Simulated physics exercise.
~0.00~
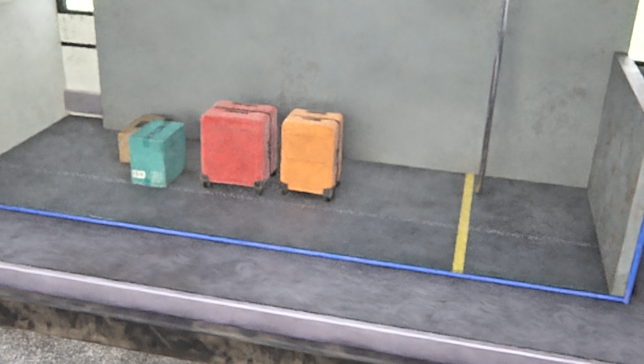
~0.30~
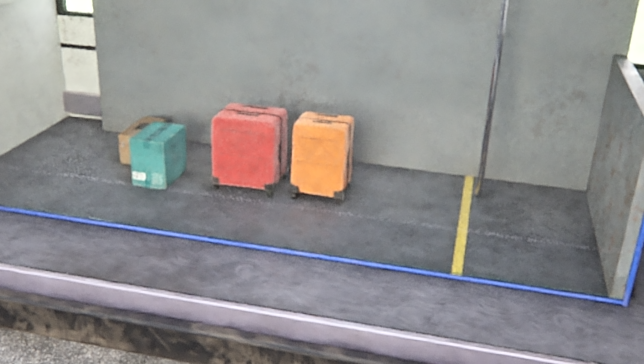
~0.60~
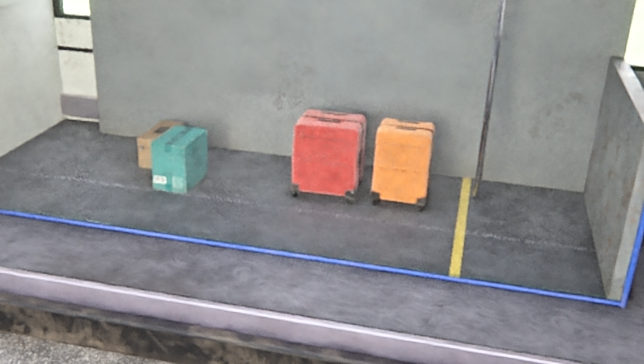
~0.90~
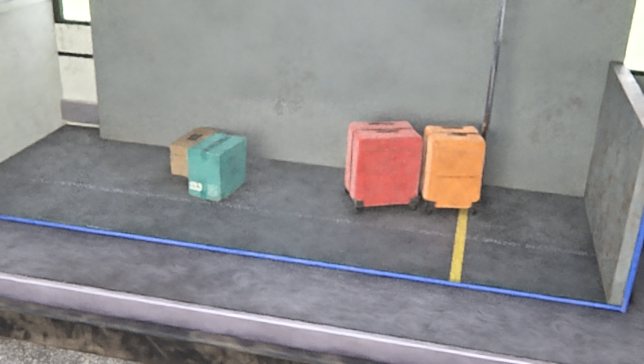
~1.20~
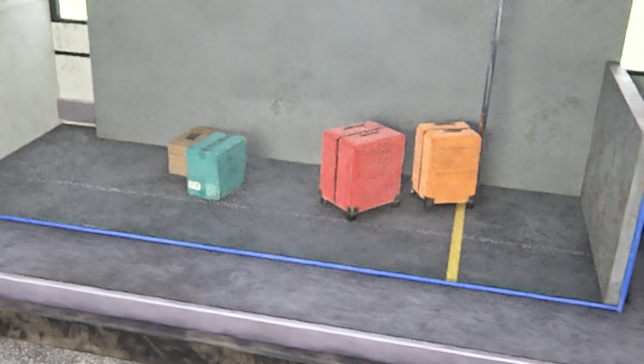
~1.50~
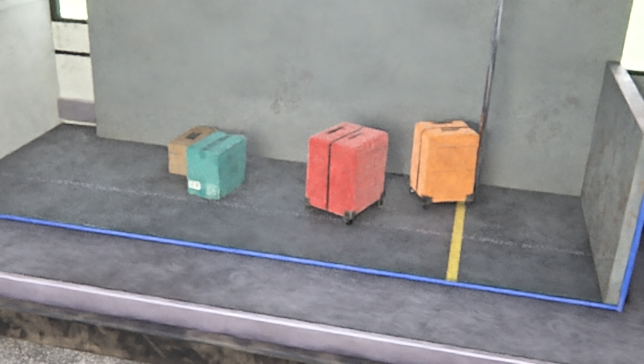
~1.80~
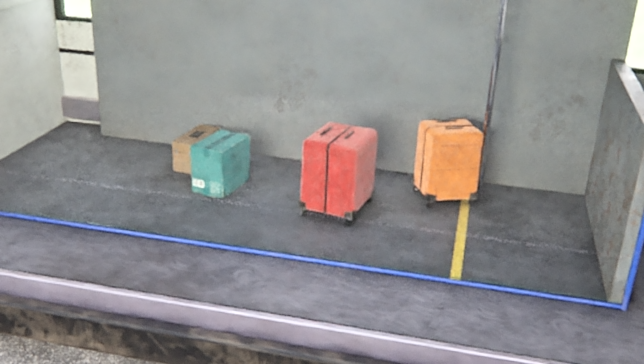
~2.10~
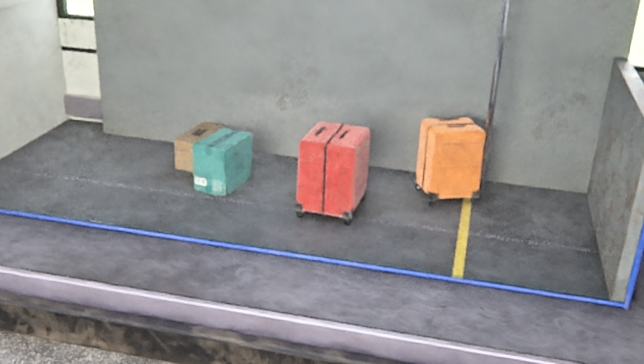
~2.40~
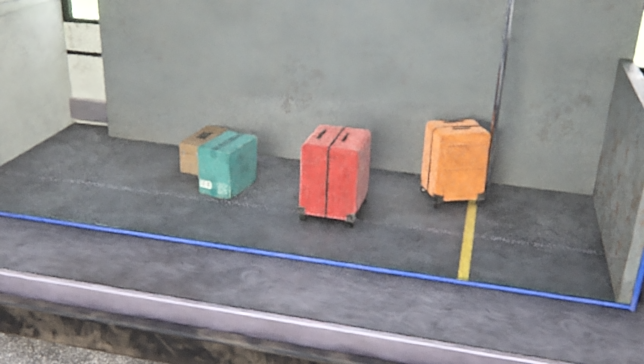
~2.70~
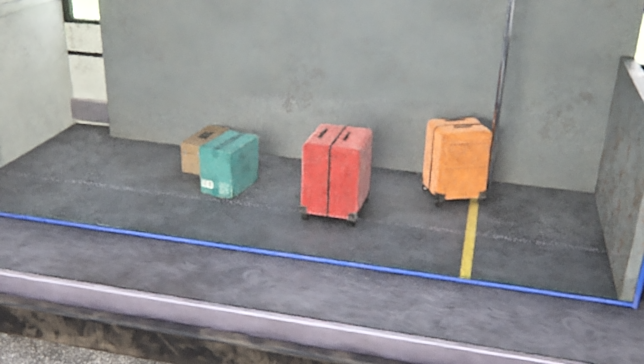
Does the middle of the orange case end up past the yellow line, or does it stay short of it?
It stays short of it. The orange case comes to rest upright right beside the yellow line, with its middle still on the near, left side.
